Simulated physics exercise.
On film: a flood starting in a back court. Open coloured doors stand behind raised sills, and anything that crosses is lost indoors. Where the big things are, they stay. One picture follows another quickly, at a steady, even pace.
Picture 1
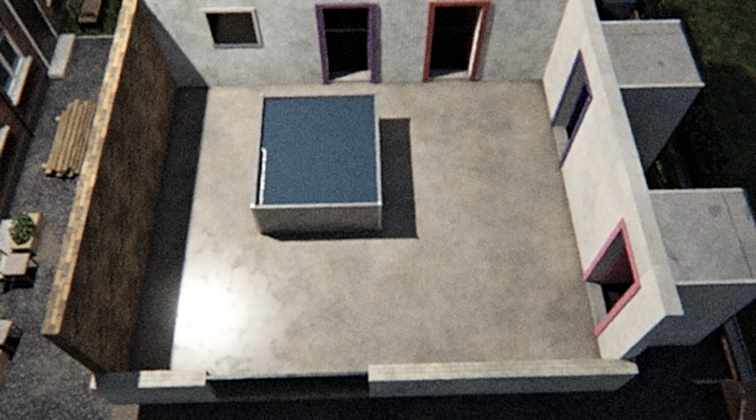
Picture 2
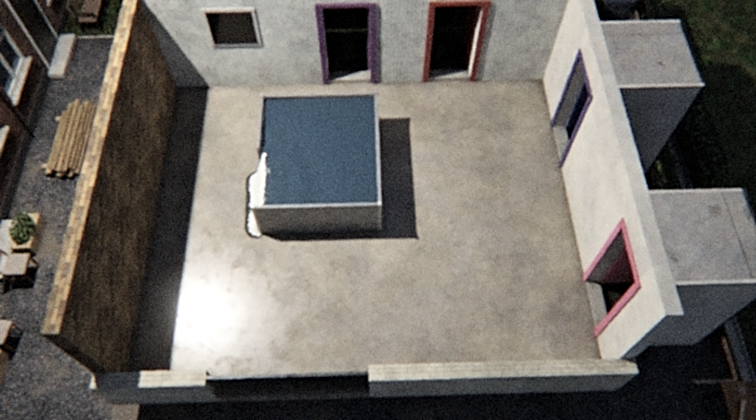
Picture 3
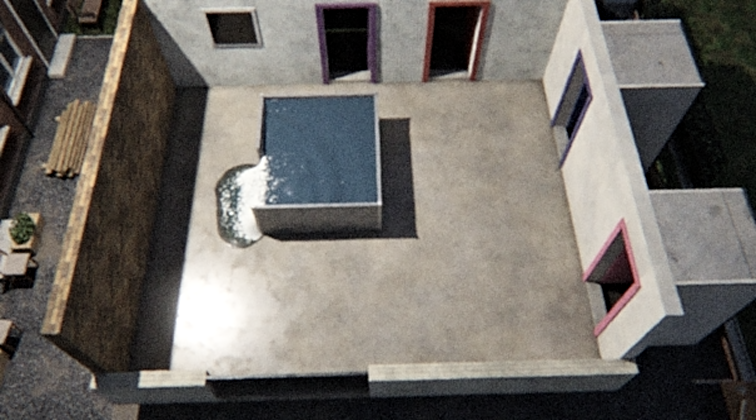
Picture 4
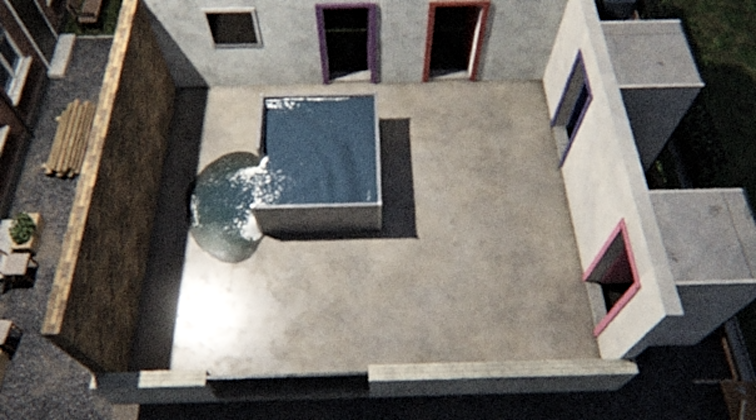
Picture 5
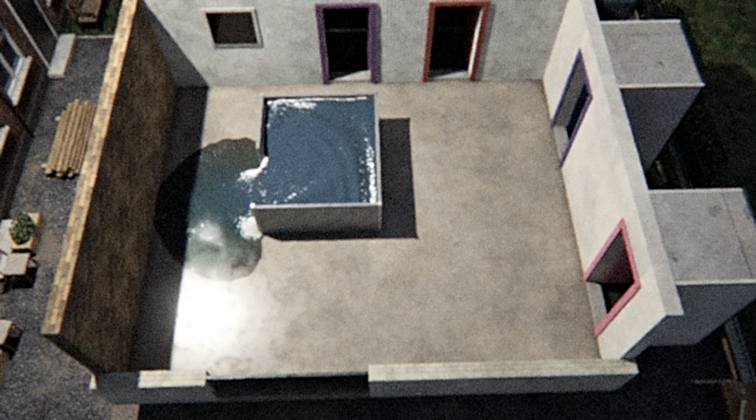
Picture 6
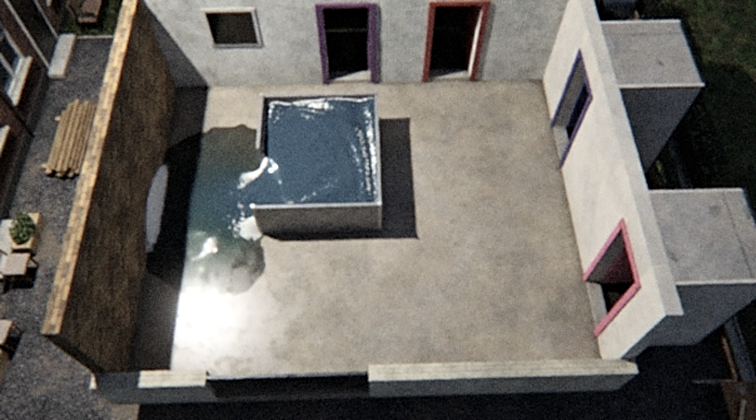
In a walled courtyard with open coloured doorways, a square tank of water stands still, then water pours from a gap in its left side and spreads leftward across the pale floor while the surface inside ripples.
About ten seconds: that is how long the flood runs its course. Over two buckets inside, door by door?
Door by door: The pink door over; the blue door over; the purple door not over; the red door not over.
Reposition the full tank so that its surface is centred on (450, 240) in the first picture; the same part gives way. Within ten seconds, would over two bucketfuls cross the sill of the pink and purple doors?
The pink door doesn't reach it while the purple door doesn't reach it.
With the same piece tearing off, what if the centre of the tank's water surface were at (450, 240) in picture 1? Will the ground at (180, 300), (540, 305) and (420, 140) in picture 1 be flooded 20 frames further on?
Hit, spared, spared.
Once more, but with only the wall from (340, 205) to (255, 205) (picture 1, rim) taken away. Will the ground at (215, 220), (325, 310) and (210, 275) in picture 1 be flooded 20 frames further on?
Result, in sequence: Sodden, sodden, sodden.
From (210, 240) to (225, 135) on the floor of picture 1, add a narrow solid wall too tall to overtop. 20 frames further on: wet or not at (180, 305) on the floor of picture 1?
Answer: That point is waterlogged.
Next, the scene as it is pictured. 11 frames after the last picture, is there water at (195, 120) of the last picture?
Looking there, it would be swamped.
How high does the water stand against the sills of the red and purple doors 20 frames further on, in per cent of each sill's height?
Close to 0 per cent for the first one and close to 50 per cent for the second.
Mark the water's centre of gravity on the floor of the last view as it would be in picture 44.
Estimate: (313, 206).
A moment on, water covers 20 % of the floor; the pink door not reached, the blue door not reached, the purple door not reached, the red door not reached.
Next, water covers 25 % of the floor; the pink door not reached, the blue door not reached, the purple door not reached, the red door not reached.
Then, water covers 50 % of the floor; the pink door not reached, the blue door not reached, the purple door wet at the sill, nothing in, the red door not reached.
Later, water covers 95 % of the floor; the pink door over two buckets in, the blue door under two buckets in, the purple door wet at the sill, nothing in, the red door wet at the sill, nothing in.
In the end, water covers 100 % of the floor; the pink door far over two buckets in, the blue door far over two buckets in, the purple door wet at the sill, nothing in, the red door wet at the sill, nothing in.
